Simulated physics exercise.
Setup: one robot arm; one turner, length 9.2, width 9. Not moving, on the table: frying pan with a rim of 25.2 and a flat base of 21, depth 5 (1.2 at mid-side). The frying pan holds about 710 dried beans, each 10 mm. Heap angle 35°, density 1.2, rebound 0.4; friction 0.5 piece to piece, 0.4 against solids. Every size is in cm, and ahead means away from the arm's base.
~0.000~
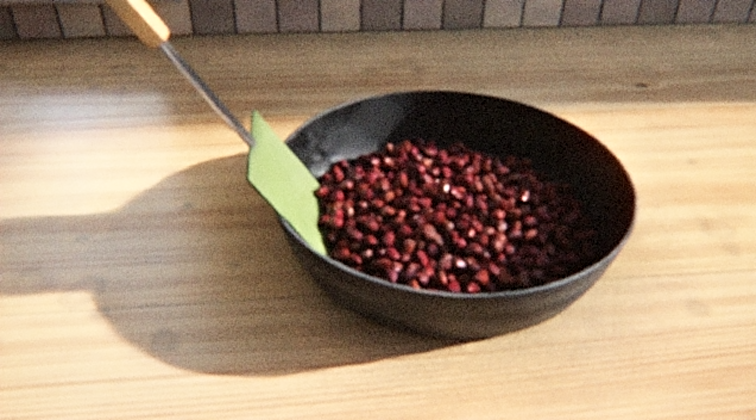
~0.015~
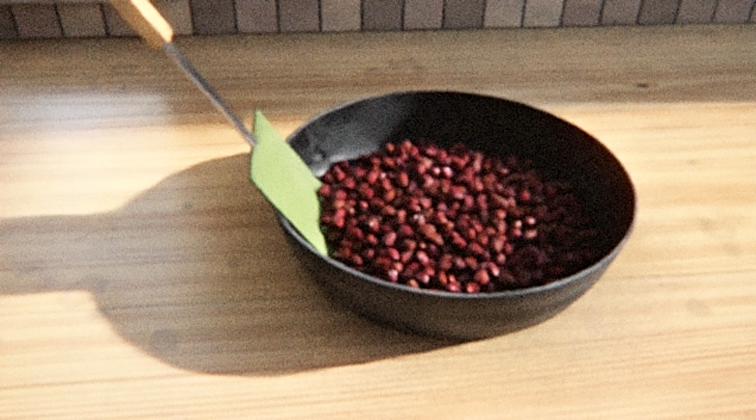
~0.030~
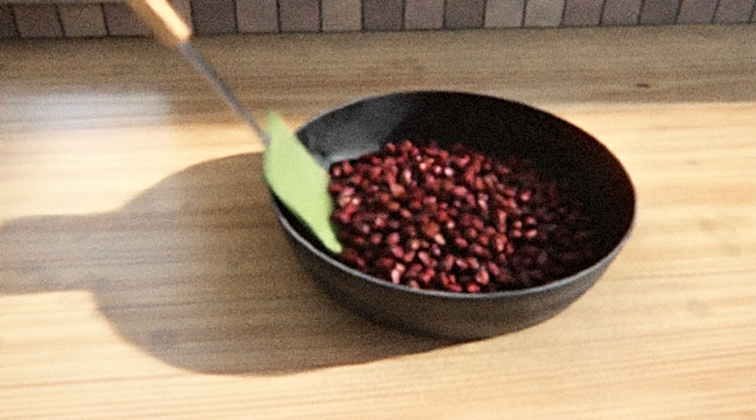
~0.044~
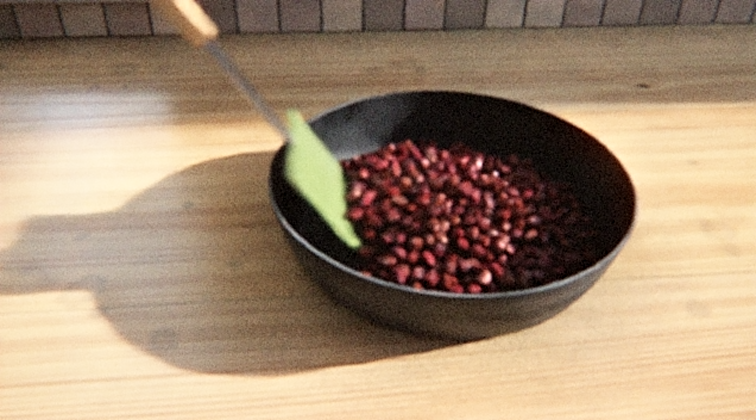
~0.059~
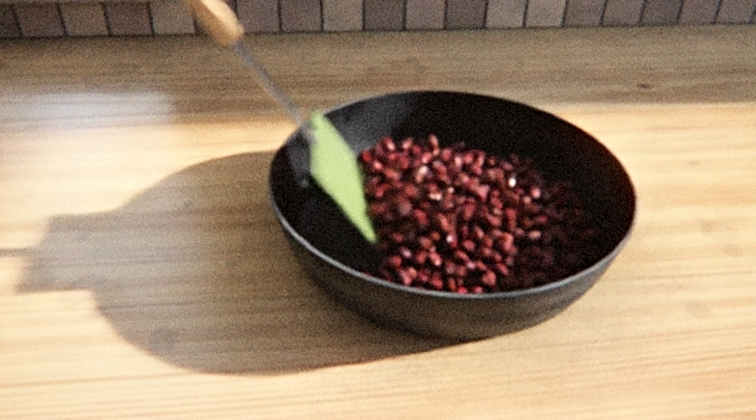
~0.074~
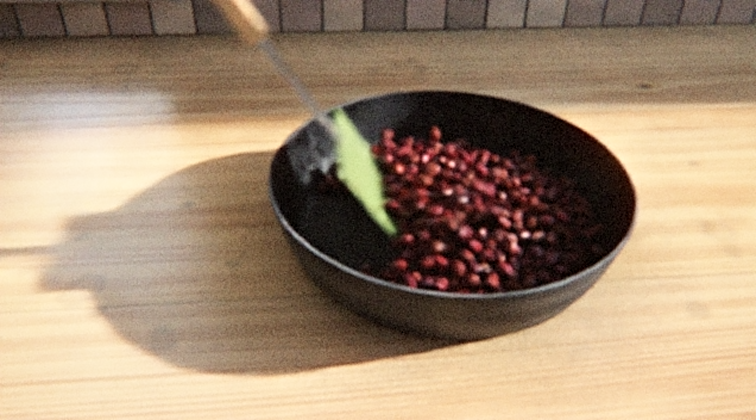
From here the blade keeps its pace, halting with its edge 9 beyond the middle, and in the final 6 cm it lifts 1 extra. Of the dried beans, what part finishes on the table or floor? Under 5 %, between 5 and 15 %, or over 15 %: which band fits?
The band that fits is over 15 %.
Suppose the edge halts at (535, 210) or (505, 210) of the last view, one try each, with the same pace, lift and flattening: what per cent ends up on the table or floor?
First try about 10 percent, second about 0 percent.
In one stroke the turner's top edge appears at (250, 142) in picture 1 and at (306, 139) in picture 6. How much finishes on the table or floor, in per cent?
Off the vessel, on the table or floor: Some 10 percent.
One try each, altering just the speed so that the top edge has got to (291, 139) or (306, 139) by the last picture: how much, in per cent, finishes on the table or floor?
5 % and 10 %.
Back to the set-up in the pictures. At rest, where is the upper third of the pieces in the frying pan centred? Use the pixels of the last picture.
It is centred around (569, 192).
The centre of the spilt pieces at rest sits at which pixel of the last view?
Roughly (706, 223).
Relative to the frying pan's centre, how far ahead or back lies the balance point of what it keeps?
The balance point lies close to 4.5 cm ahead.
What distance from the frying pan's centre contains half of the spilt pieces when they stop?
I'd say some 22 centimetres, give or take.
After 0.11 s, sloping 57°, highest piece 6 above the table; 706 in the frying pan.
After 0.15 s, sloping 57°, highest piece 7 above the table; 706 in the frying pan.
After 0.36 s, sloping 57°, highest piece 9 above the table; 560 in the frying pan, 93 on the table or floor, 53 on the blade or in flight.
After 1.41 s, sloping 57°, highest piece 6 above the table; 559 in the frying pan, 147 on the table or floor.
In the end, 559 in the frying pan, 147 on the table or floor. That is 21 % on the table or floor.
